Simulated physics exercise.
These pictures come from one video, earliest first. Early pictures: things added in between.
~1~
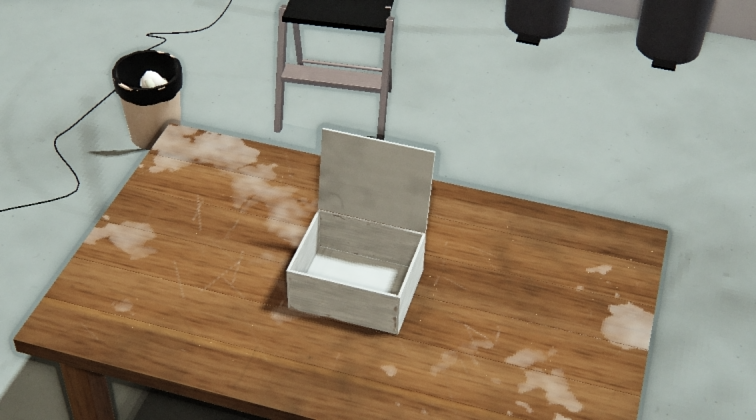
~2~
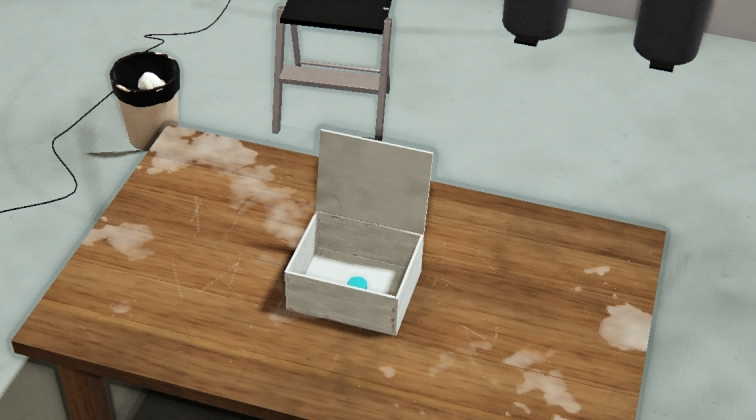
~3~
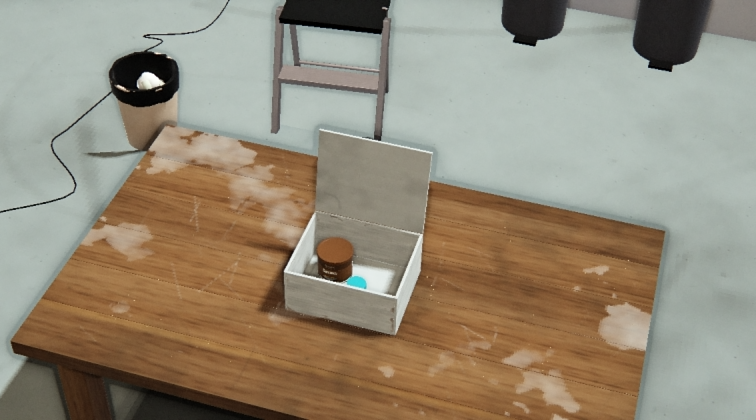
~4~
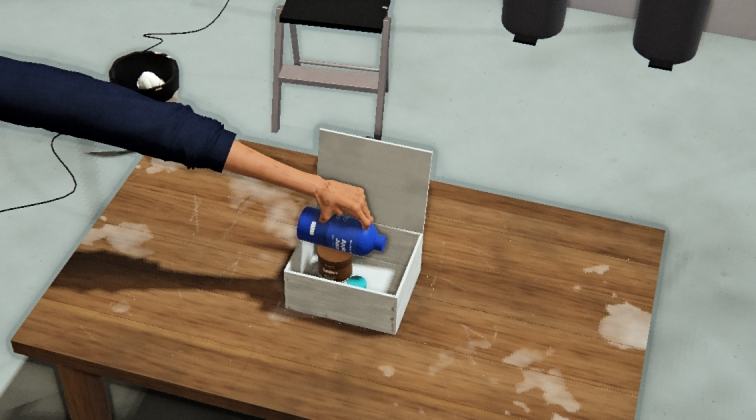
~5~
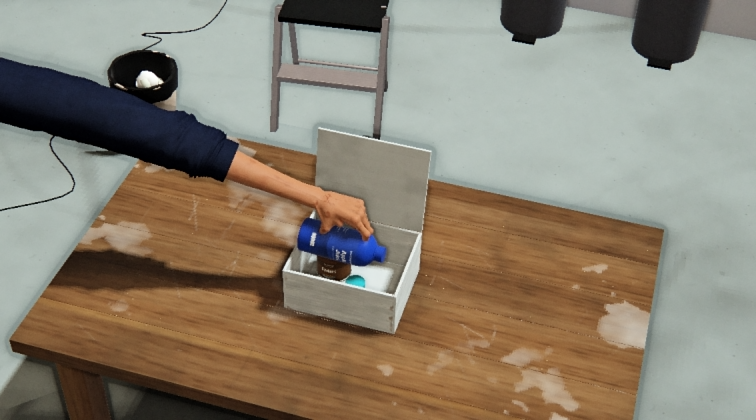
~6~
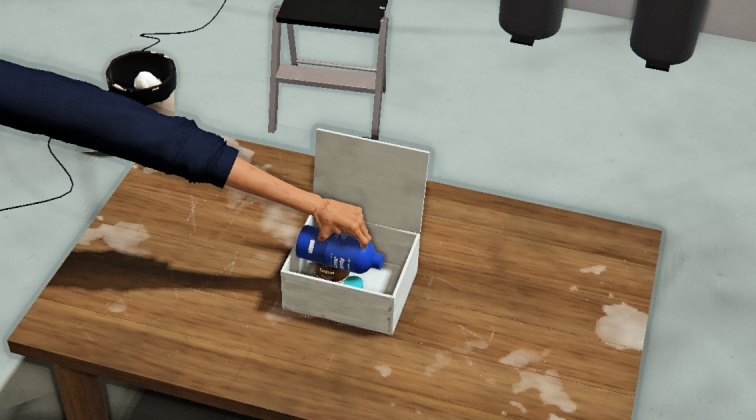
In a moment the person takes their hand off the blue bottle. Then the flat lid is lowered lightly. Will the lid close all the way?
Yes. I predict it will fully lower.
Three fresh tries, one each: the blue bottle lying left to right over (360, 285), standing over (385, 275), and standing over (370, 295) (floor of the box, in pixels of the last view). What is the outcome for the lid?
Try one: The lid comes all the way down; try two: It remains open; try three: It remains open.
Then, 1.10 s on from there, lid starting down; blue bottle shifted about its own width near (355, 282).
Then, 1.80 s on from there, lid 42° above the rim; blue bottle shifted about its own width near (355, 282).
In the end, lid shut; moved from the start, blue bottle; the other 2 unmoved. At the end, from the last picture's camera, blue bottle near (355, 282).
